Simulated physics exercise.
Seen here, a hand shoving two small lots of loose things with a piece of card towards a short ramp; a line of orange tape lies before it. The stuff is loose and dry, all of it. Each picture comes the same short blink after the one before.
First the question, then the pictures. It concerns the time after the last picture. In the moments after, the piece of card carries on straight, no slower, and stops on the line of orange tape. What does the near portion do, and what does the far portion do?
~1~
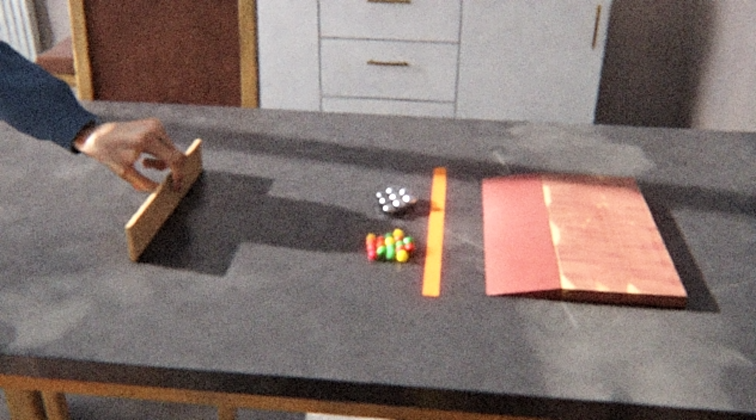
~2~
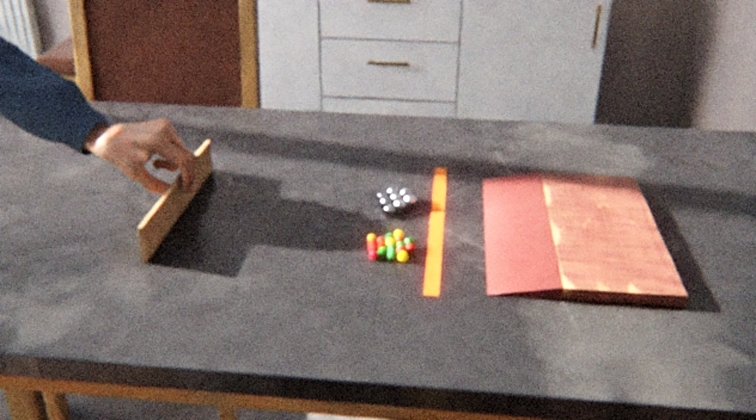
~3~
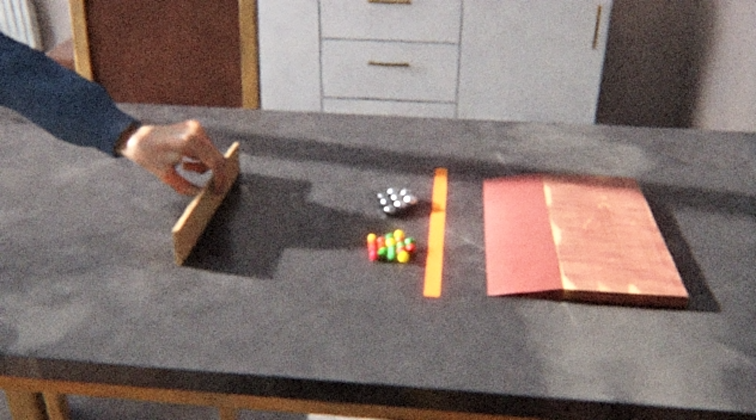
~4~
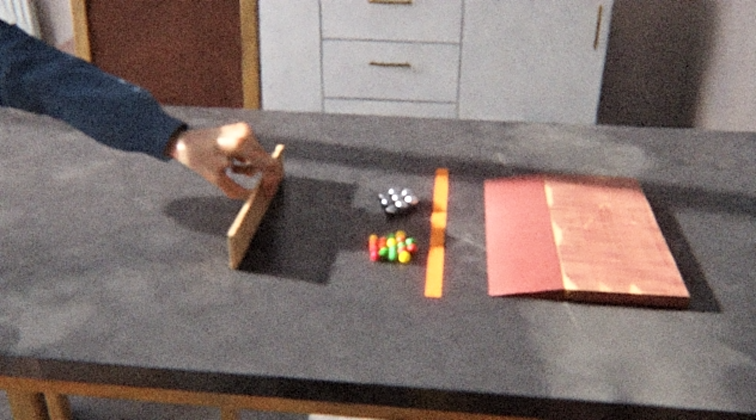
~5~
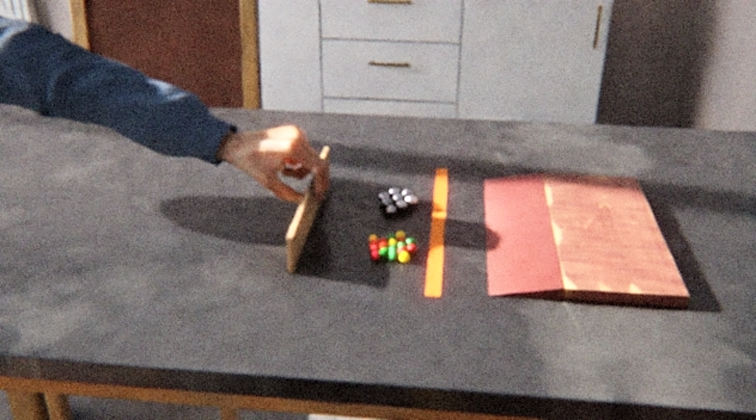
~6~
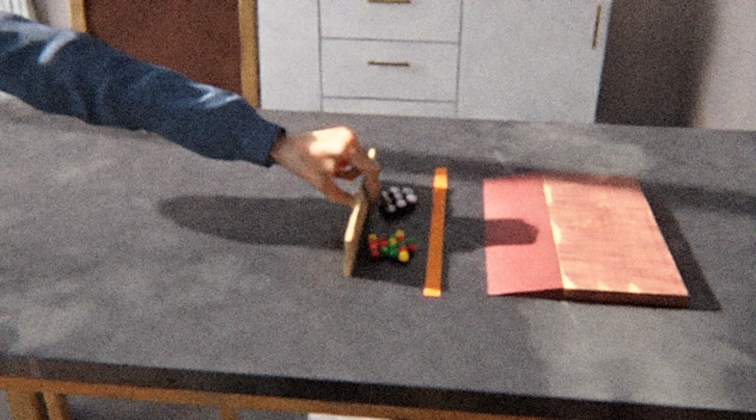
Result: Near portion partly or fully clears it; far portion partly or fully clears it.
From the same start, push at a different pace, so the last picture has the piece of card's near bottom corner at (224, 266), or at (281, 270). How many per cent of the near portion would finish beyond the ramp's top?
In the first case 10 per cent, in the second 90 per cent.
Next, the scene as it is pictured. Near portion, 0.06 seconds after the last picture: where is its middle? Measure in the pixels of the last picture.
I'd say its middle is near (427, 253).
Then, 0.06 s after the last picture, piece of card still moving, near (417, 192); near portion all short of the ramp; far portion all short of the ramp.
Then, 0.14 s after the last picture, piece of card stopped at the orange tape; near portion about two thirds on the ramp, about a third short of the ramp; far portion all on the ramp.
Then, 0.42 s after the last picture, piece of card stopped at the orange tape; near portion all past the top; far portion all past the top.
By the end, piece of card stopped at the orange tape; near portion all past the top; far portion all past the top.
